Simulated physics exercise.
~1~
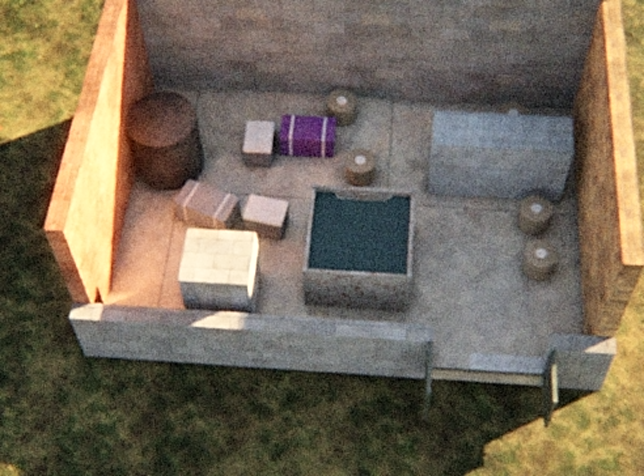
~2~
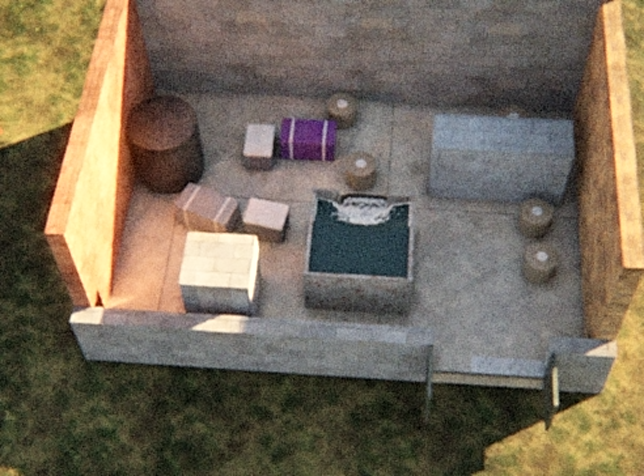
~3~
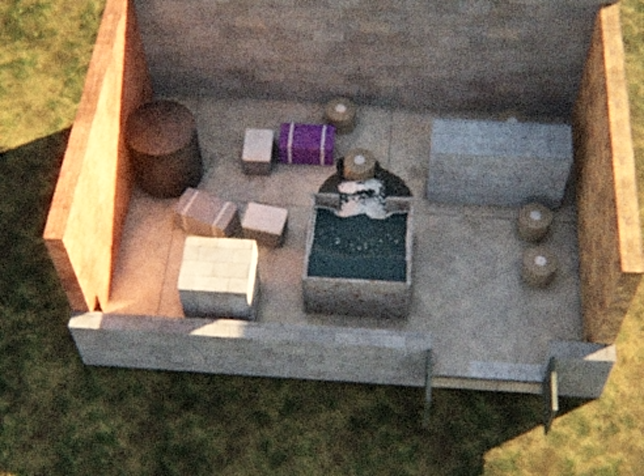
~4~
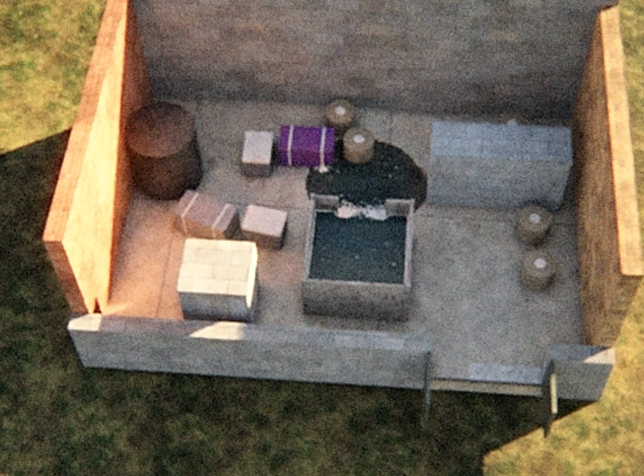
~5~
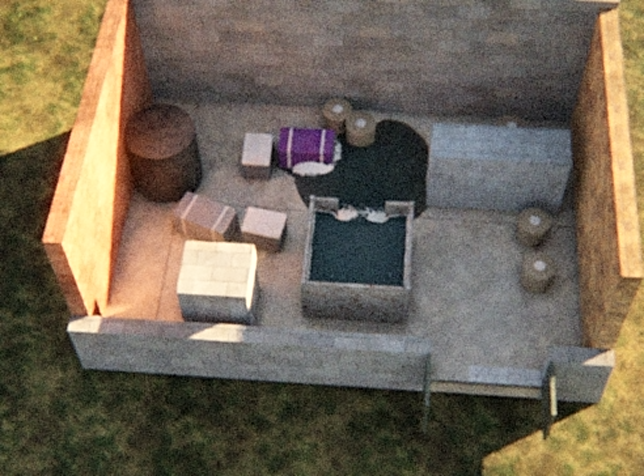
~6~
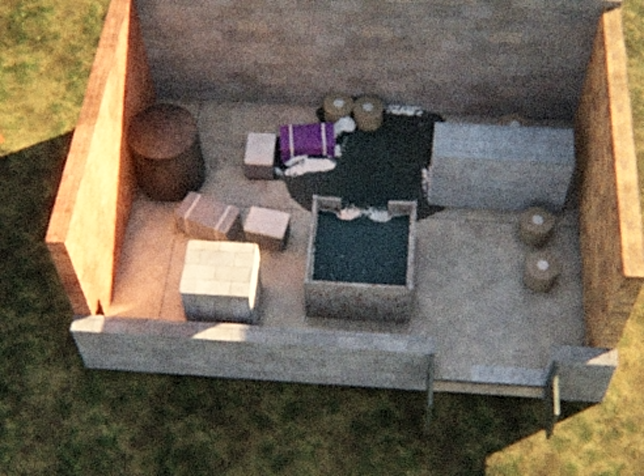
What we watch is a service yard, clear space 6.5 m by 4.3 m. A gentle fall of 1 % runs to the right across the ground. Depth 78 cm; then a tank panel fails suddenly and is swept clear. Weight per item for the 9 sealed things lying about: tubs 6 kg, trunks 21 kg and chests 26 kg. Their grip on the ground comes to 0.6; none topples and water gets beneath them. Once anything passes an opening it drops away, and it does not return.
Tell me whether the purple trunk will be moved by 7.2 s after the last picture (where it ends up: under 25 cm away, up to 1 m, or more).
By the end, the purple trunk is taken a long way.
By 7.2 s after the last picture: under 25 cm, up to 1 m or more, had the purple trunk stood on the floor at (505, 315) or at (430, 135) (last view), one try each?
One try each gives this: It remains roughly in place, then it wanders off a long way.
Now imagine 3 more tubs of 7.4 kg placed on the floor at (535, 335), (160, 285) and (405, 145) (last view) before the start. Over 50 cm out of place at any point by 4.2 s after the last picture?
In that order: Under, less, more.
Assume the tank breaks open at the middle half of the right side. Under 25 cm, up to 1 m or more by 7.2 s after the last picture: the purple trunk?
With that failure, the purple trunk remains in position.
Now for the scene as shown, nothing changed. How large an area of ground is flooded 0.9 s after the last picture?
Somewhere about 10.0 m2, give or take.
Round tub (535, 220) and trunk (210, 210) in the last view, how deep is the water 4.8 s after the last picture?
Some 3 cm at the first, some 4 cm at the second.
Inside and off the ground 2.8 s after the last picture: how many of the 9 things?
Just then, the number is 4.
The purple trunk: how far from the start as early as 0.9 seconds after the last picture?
I'd guess some 100 cm by then.
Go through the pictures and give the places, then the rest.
The first frame shows the purple trunk at (308, 128) rests on the ground; water covers 1.7 m2; 0 of 9 have shifted.
The second frame shows the purple trunk at (308, 131), on the bottom; water covers 2.2 m2; 0 of 9 have shifted.
The third frame shows the purple trunk at (307, 136) rests on the ground; 2.8 m2 under water; 1 of 9 have shifted.
The fourth frame shows the purple trunk at (307, 138), on the bottom; water covers 3.7 m2; 1 of 9 have shifted.
The fifth frame shows the purple trunk at (306, 140), on the bottom; 4.9 m2 under water; 2 of 9 have shifted.
The sixth frame shows the purple trunk at (307, 136), on the bottom, 8 cm from its start; 6.1 m2 under water; 3 of 9 have shifted.
Then, 0.9 s after the last picture the purple trunk is near (259, 106), 1.0 m from its start, aground; 0 of 9 are out; 2 afloat.
Then, 2.8 s after the last picture the purple trunk is near (171, 97), 2.2 m from its start, afloat; 0 of 9 are out; 4 afloat.
Then, 4.8 s after the last picture the purple trunk is near (176, 104), 2.1 m from its start, afloat; 0 of 9 are out; 4 afloat.
Then, 7.2 s after the last picture the purple trunk is near (201, 113), 1.7 m from its start, afloat; 0 of 9 are out; 4 afloat.
